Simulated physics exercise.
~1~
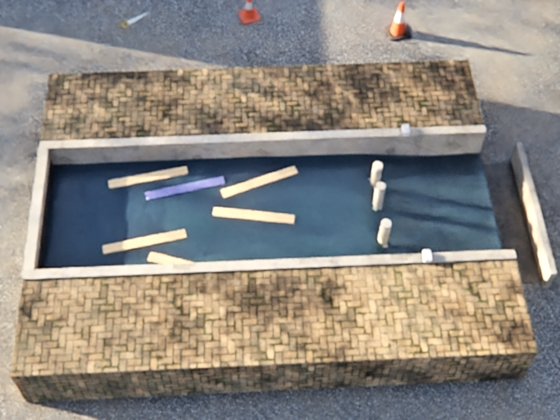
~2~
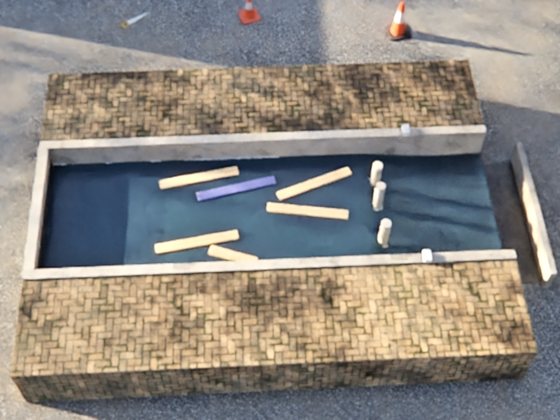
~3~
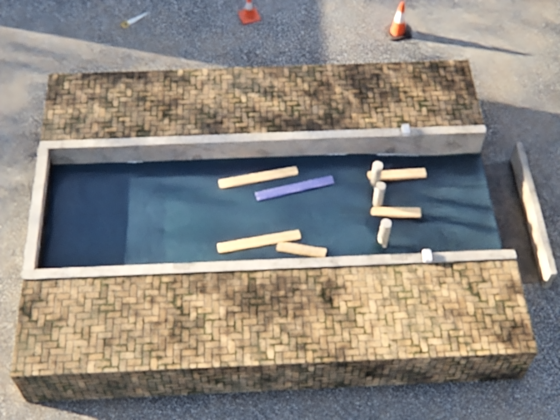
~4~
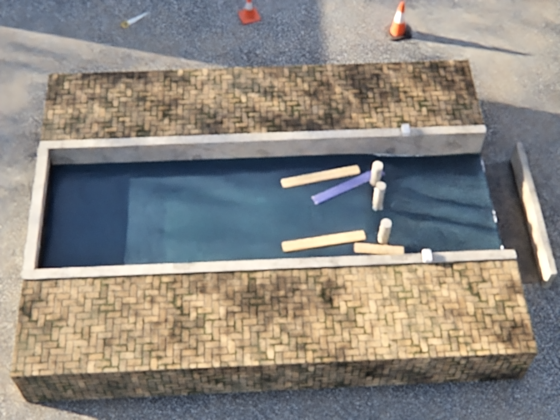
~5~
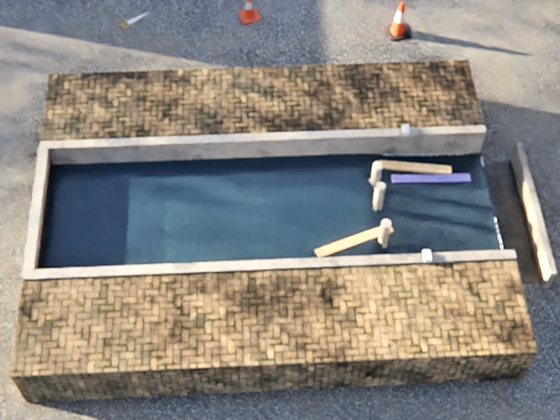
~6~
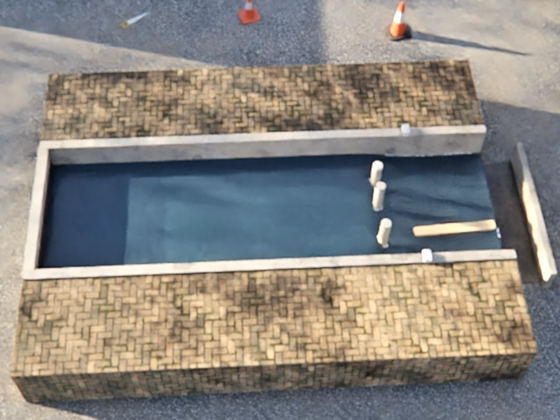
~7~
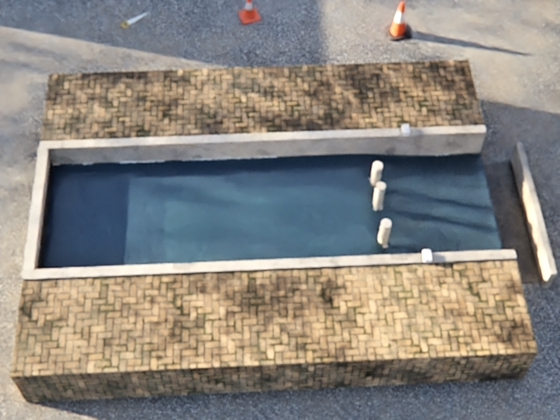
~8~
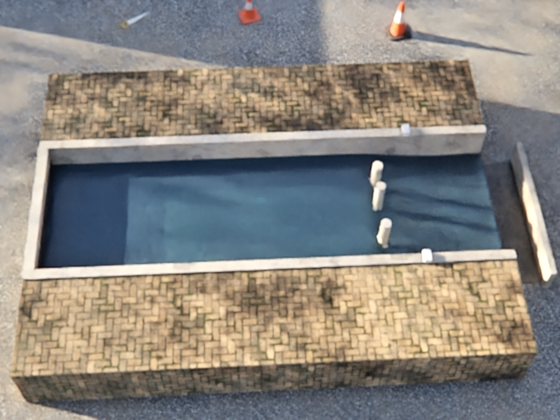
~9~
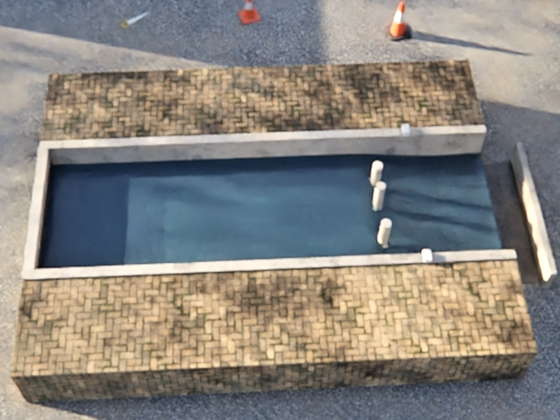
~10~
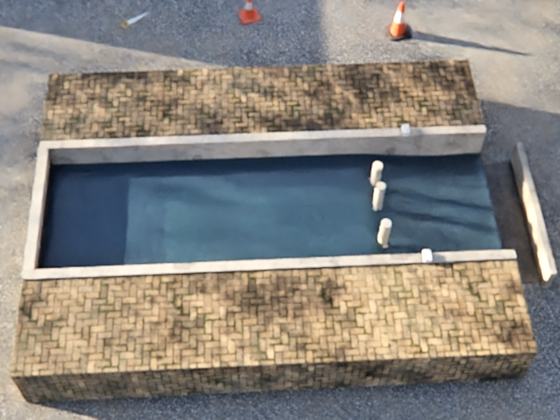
The clip shows a walled channel of dark water between brick banks, where five tan boards and one blue plank drift right, some meeting three upright posts, then pass beyond them and leave at the right end, until only the posts remain in the water.
